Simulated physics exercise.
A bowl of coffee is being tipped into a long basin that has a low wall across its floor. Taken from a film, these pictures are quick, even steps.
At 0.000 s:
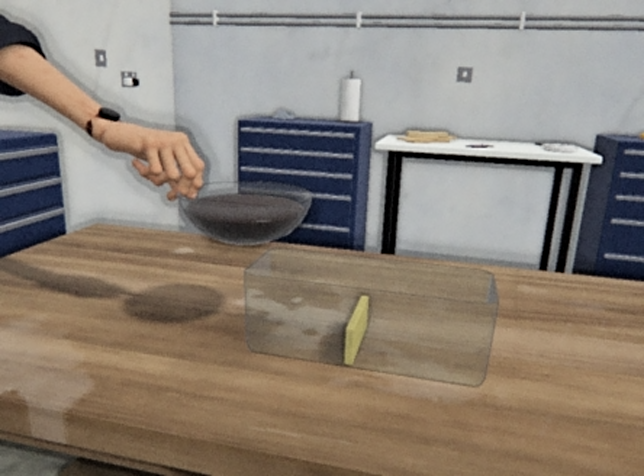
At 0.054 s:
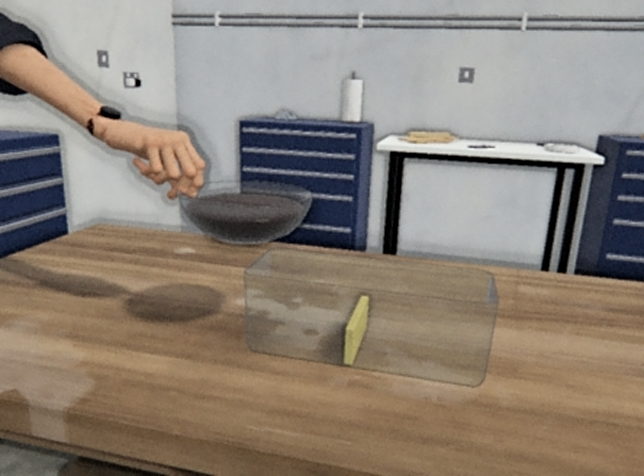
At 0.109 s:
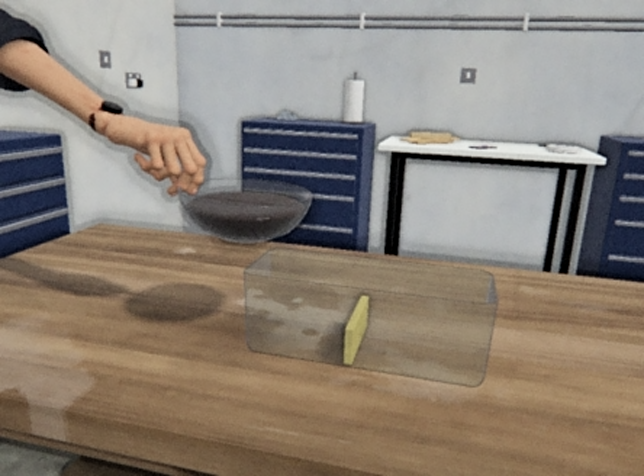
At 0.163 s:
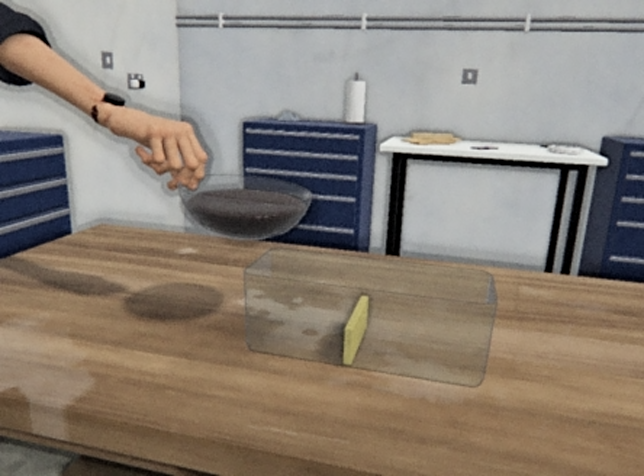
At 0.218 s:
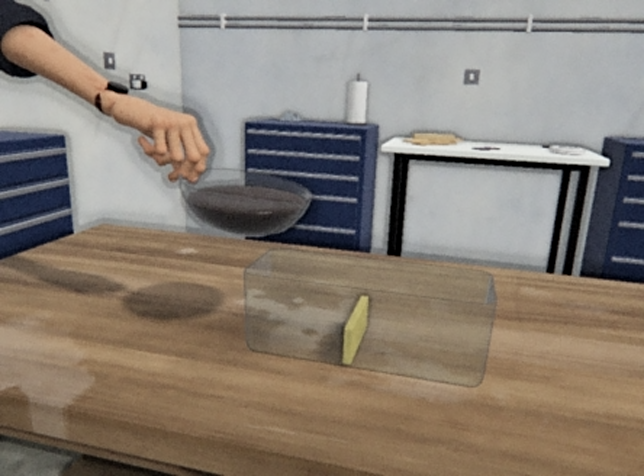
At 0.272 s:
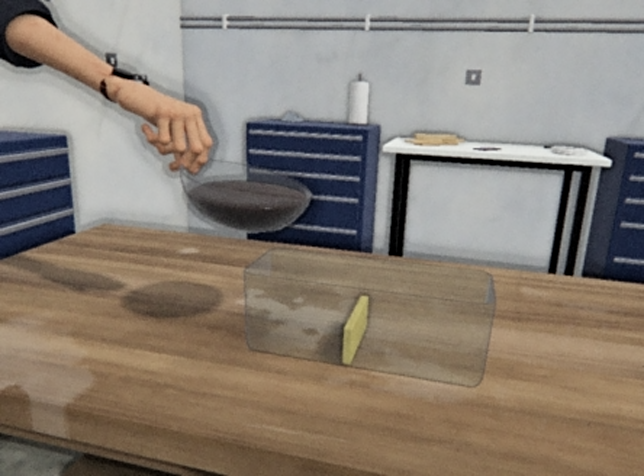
In a workshop with pale walls and blue drawer cabinets, a wooden tabletop is seen from slightly above, with a white-topped bench behind. A hand with a dark wristband, reaching in from the left, holds a clear bowl of dark brown coffee above the table, left of a long transparent basin with a low yellow wall inside. The hand gradually tilts the bowl slightly rightward, while the view shifts very slightly.
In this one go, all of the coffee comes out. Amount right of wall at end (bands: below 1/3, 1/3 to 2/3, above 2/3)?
Above 2/3.
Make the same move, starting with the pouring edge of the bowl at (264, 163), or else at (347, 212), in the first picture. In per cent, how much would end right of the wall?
First place gives some 10 %, second place some 95 %.
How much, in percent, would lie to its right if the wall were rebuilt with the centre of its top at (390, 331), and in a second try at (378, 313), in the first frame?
35 %, then 40 %.
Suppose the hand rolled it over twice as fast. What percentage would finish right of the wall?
I'd estimate some 70 percent.
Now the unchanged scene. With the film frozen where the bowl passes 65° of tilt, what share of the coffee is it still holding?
Roughly 35 in a hundred.
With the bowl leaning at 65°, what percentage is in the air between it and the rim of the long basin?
I'd put it near 45 per cent.
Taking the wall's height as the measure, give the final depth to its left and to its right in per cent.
Left: 10 %. Right: 50 %.
A moment on, the bowl is tipped part way and 37 per cent is still to pour, 9 is left of the wall and 10 right of it.
Next, the bowl is tipped on its side and 0 per cent is still to pour, 15 is left of the wall and 78 right of it.
Then the bowl is tipped right over and 0 per cent is still to pour, 17 is left of the wall and 82 right of it.
Later the bowl is tipped right over and 0 per cent is still to pour, 17 is left of the wall and 82 right of it.
In the end 17 per cent lies left of the wall, 82 right of it and 2 outside.
